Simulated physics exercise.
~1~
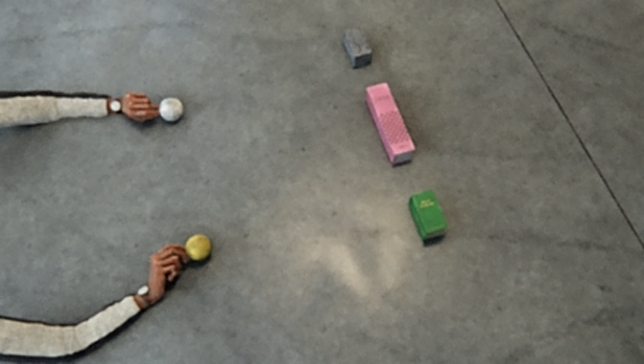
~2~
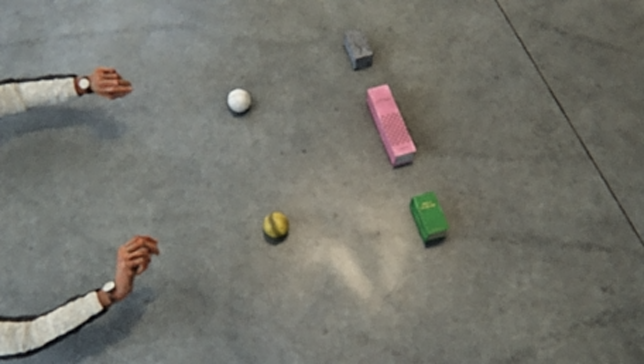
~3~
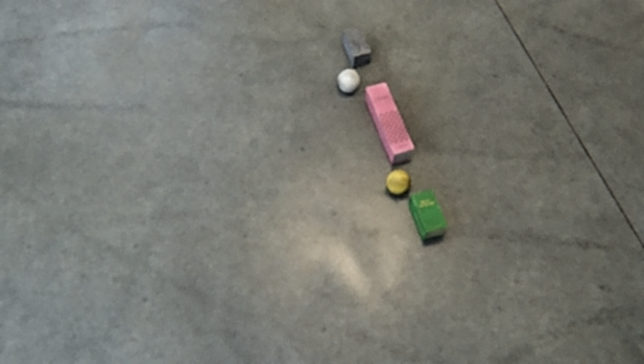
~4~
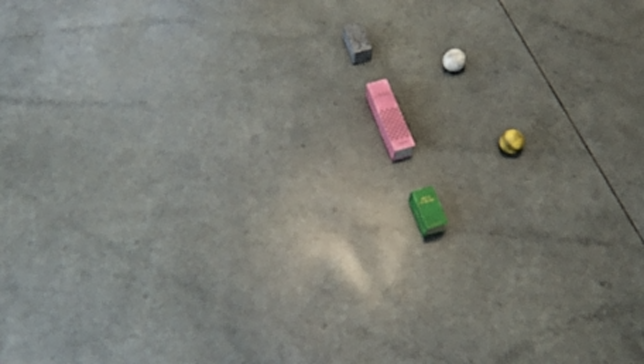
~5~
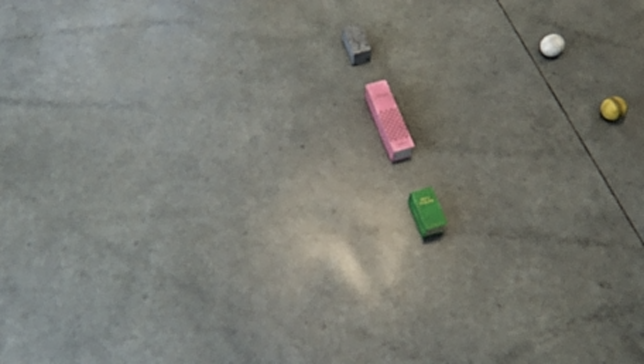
A round white object and a yellow ball roll from two hands through gaps between blocks.
